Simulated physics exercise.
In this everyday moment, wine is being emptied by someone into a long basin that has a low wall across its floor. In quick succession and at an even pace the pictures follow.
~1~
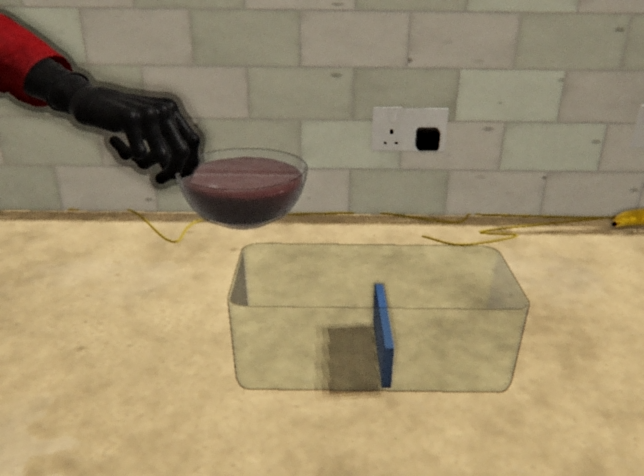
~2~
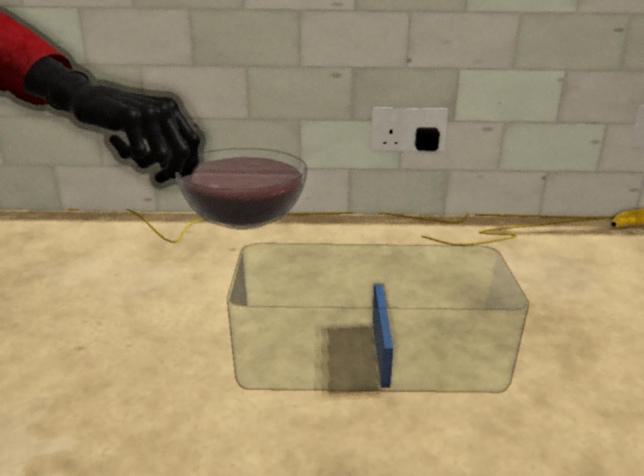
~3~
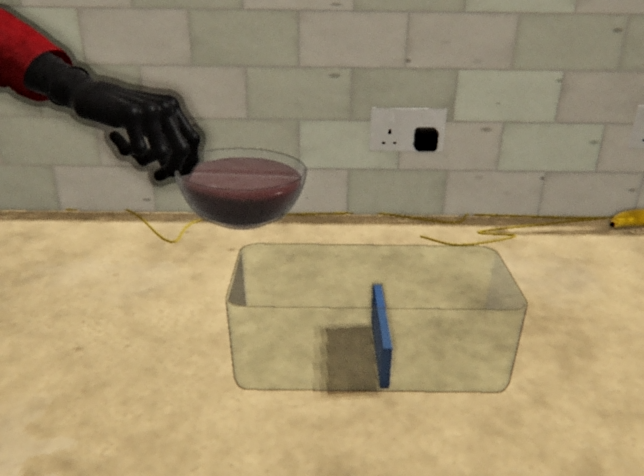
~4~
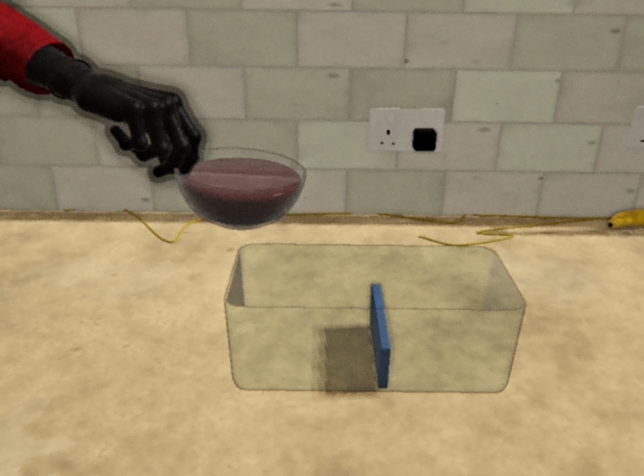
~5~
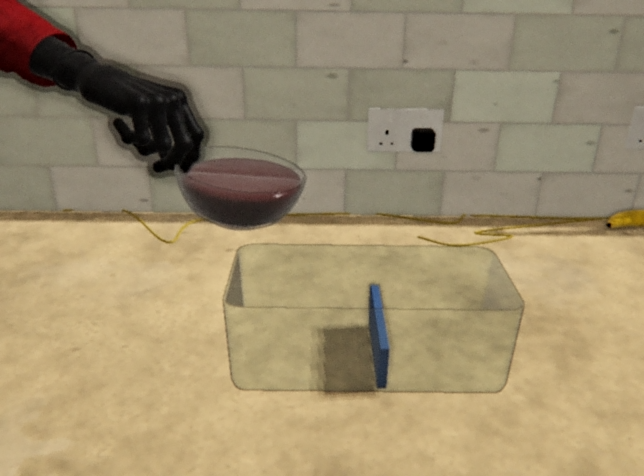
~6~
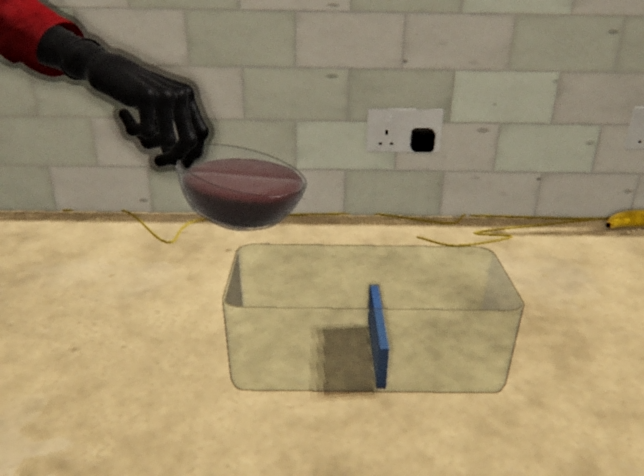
A glass bowl of dark reddish-purple wine, held at its left rim by a black-gloved hand in a red sleeve, starts level and tilts gradually down to the right, the hand rising slightly. Below it, a clear long basin with a low blue wall across its floor rests on a mottled beige surface. Behind are pale tiles, a socket and yellow cord, seen from slightly above as the view barely shifts.
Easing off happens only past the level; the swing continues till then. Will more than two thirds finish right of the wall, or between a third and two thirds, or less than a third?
Right of the wall there will be less than a third.
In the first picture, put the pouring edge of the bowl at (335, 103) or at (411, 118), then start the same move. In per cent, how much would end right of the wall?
Roughly 55 per cent, then roughly 95 per cent.
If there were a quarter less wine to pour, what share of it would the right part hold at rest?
About 0 parts in a hundred, give or take.
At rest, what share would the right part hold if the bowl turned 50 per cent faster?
Near 5 in a hundred.
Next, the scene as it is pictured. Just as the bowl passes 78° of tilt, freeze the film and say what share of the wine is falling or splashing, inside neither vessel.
It comes to 35 per cent or so.
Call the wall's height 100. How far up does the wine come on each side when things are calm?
I'd put the left at about 40 and the right at about 0.
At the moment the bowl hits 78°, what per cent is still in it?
Some 25 per cent has not yet come out.
A moment on, the bowl is tipped on its side and 23 per cent is still to pour, 43 is left of the wall and 0 right of it.
Next, the bowl is tipped right over and 0 per cent is still to pour, 98 is left of the wall and 1 right of it.
Then the bowl is tipped right over and 0 per cent is still to pour, 98 is left of the wall and 1 right of it.
Later the bowl is tipped right over and 0 per cent is still to pour, 98 is left of the wall and 1 right of it.
In the end 98 per cent lies left of the wall, 2 right of it and 1 outside.
